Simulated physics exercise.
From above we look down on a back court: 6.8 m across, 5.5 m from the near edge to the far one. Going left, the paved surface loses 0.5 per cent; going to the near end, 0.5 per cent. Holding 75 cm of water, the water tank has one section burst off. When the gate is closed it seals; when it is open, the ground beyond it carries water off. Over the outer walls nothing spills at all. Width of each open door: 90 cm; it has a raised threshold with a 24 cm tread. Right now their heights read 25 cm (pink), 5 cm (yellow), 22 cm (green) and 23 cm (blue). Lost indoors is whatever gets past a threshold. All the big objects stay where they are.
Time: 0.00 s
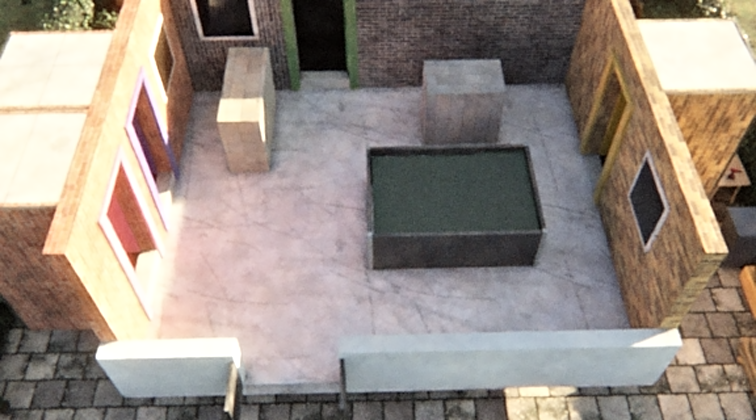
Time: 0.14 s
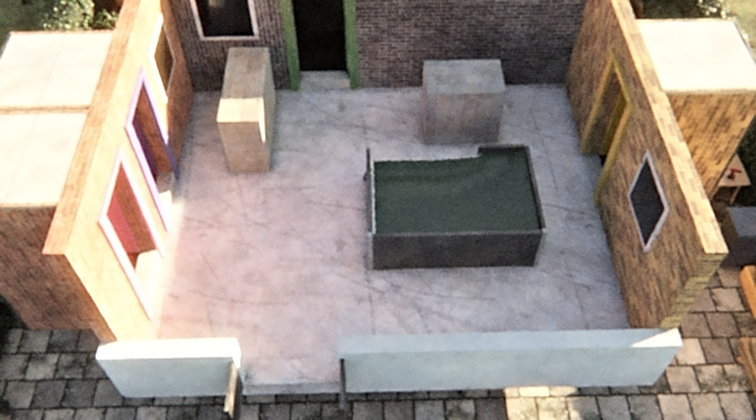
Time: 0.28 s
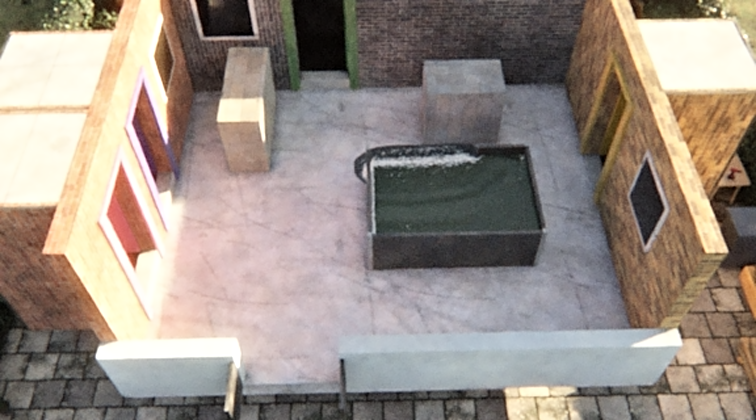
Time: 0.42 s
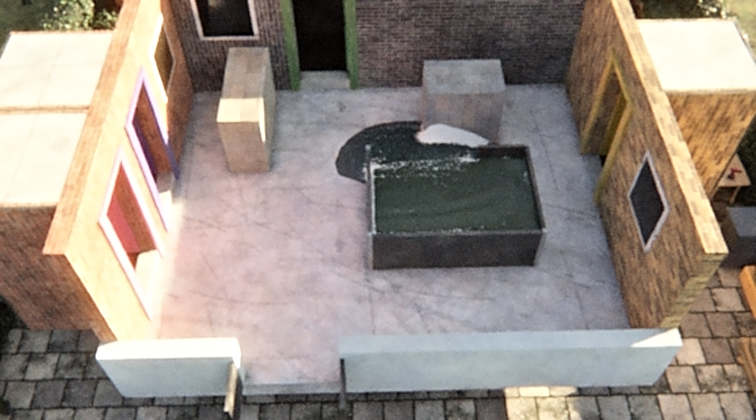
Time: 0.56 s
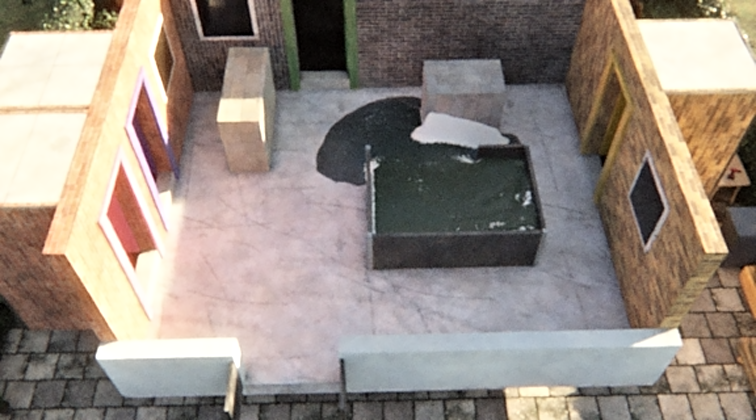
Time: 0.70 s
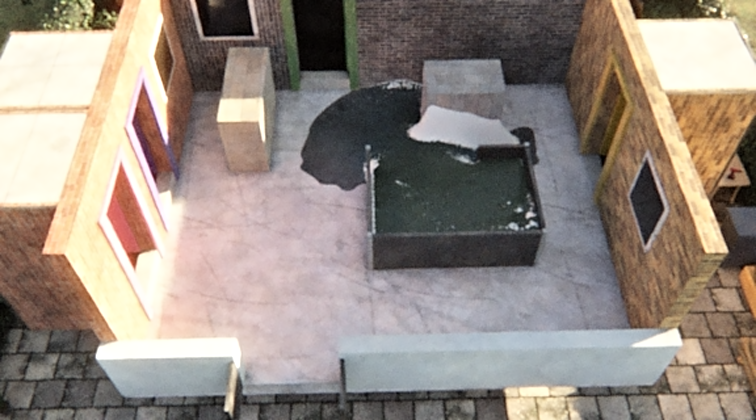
A paved back court is seen from above, enclosed by brick walls, with a low pale wall along the near side. A dark rectangular tank of green water sits right of centre, with two box-like blocks behind and to its left, pink and purple openings at left, green behind, yellow at right. The tank's far side opens and water pours out, spreading backward and leftward in a widening dark pool around a pale patch, while the camera stays still.
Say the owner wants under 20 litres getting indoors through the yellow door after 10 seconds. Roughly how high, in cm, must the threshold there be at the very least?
At the very least some 19 cm.
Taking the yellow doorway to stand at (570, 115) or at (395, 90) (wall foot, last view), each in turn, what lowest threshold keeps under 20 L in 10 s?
You'd want about 14.5 cm there first, then about 34 cm.
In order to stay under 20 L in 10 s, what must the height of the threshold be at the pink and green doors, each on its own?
You'd want about 6.5 centimetres at pink and about 28 centimetres at green.
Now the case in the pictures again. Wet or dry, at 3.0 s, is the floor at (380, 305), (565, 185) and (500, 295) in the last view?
So the three spots come out spared, swamped, spared, in that order.
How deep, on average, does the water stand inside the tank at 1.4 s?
Average depth: Approx. 40 cm.
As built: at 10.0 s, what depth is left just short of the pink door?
You'd measure close to 7.0 cm there.
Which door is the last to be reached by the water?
That would be the pink door.
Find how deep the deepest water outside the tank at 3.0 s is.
I'd estimate roughly 33 cm.
After 1.4 s water covers 30 % of the floor, deepest (48 cm) near (437, 148); 4 cm at the yellow door, 4 litres in over its 5 cm threshold.
After 3.0 s water covers 55 % of the floor, deepest (33 cm) near (282, 107); 7 cm at the yellow door, 138 litres in over its 5 cm threshold.
After 10.0 s water covers 100 % of the floor, deepest (11 cm) near (418, 363); 6 cm at the yellow door, 249 litres in over its 5 cm threshold.
At the yellow door as built, the water arrived by 1.2 s and peaked near 12 cm at 3.8 s.
With a threshold of 17.5 cm, 32 litres would have come in within the 10 s; with 24.5 cm, 2 litres. So under 20 litres takes about 19 cm.
